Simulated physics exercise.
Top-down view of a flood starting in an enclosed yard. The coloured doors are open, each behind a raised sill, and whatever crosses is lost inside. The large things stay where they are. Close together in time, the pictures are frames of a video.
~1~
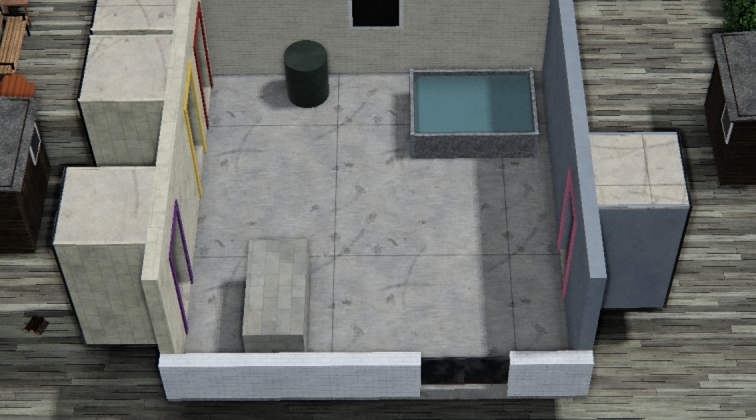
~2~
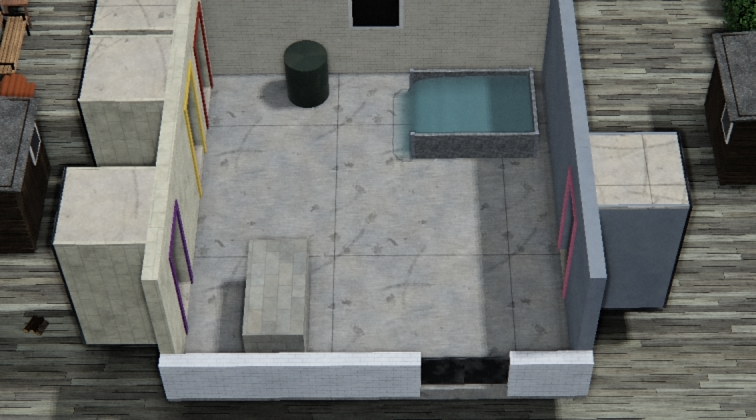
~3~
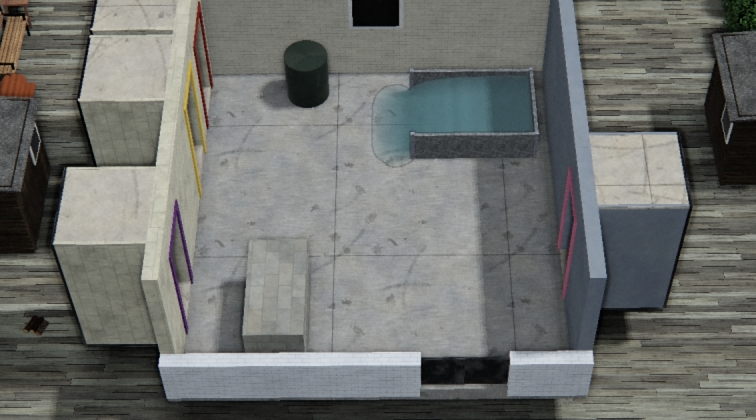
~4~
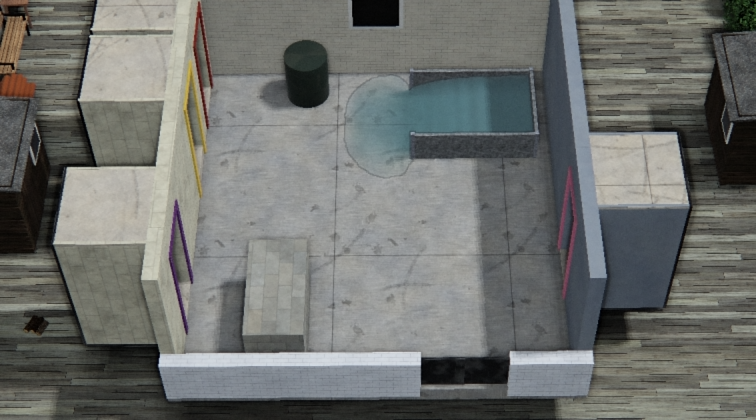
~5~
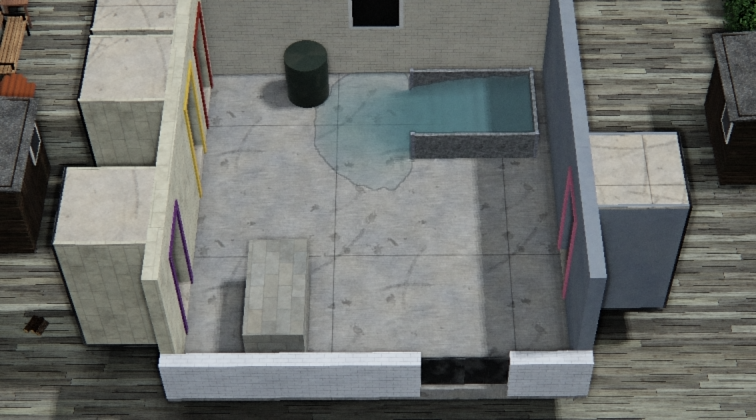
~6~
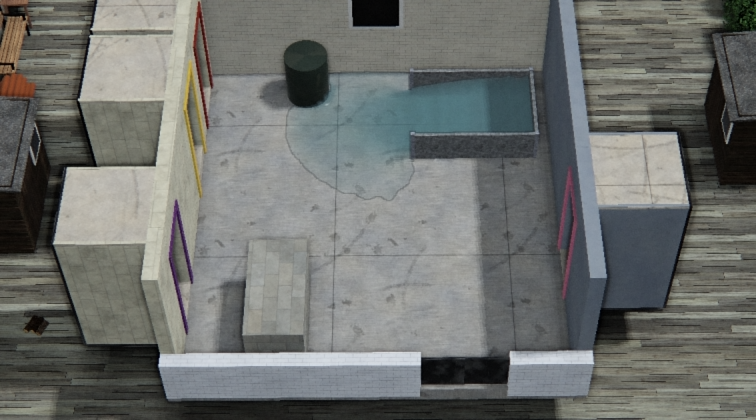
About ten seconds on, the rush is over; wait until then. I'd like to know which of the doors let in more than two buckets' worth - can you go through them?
The pink door never tops two buckets, the yellow door never tops two buckets, the purple door tops two buckets, the red door tops two buckets.
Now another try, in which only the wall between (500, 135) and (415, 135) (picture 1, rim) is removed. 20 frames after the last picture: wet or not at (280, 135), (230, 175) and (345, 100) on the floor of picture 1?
Taken in turn they're unwetted, unwetted and unwetted.
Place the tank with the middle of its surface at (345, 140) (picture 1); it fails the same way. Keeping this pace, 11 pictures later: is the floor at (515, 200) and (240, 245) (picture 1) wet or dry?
Points in order: Bare; inundated.
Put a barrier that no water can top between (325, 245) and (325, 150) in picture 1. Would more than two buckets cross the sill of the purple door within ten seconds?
Then: The purple door lets less in.
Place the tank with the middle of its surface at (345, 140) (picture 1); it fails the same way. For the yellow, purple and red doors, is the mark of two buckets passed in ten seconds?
Here's what I see: The yellow door gets beyond it, while the purple door gets beyond it and the red door gets beyond it.
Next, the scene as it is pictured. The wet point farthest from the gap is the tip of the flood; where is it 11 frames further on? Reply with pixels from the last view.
Somewhere around (197, 235).
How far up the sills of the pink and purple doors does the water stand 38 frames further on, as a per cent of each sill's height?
Respectively about 0 and 120 per cent.
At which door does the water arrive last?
Answer - the pink one.
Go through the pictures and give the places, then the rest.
In the first picture, still water in the water tank at (473, 105).
In the second picture, the front is at (409, 159), out from the gap at (414, 119).
In the third picture, the front is at (389, 89), out from the gap at (414, 120).
In the fourth picture, water pours out at (414, 120) and has run to (357, 94).
In the fifth picture, the front is at (322, 106), out from the gap at (414, 120).
In the sixth picture, water pours out at (414, 120) and has run to (293, 114).
A moment on, water covers 25 % of the floor; the pink door not reached, the yellow door not reached, the purple door not reached, the red door wet at the sill, nothing in.
Next, water covers 35 % of the floor; the pink door not reached, the yellow door wet at the sill, nothing in, the purple door not reached, the red door over two buckets in.
Then, water covers 45 % of the floor; the pink door not reached, the yellow door wet at the sill, nothing in, the purple door wet at the sill, nothing in, the red door far over two buckets in.
Later, water covers 55 % of the floor; the pink door not reached, the yellow door wet at the sill, nothing in, the purple door wet at the sill, nothing in, the red door far over two buckets in.
In the end, water covers 90 % of the floor; the pink door wet at the sill, nothing in, the yellow door wet at the sill, nothing in, the purple door over two buckets in, the red door far over two buckets in.
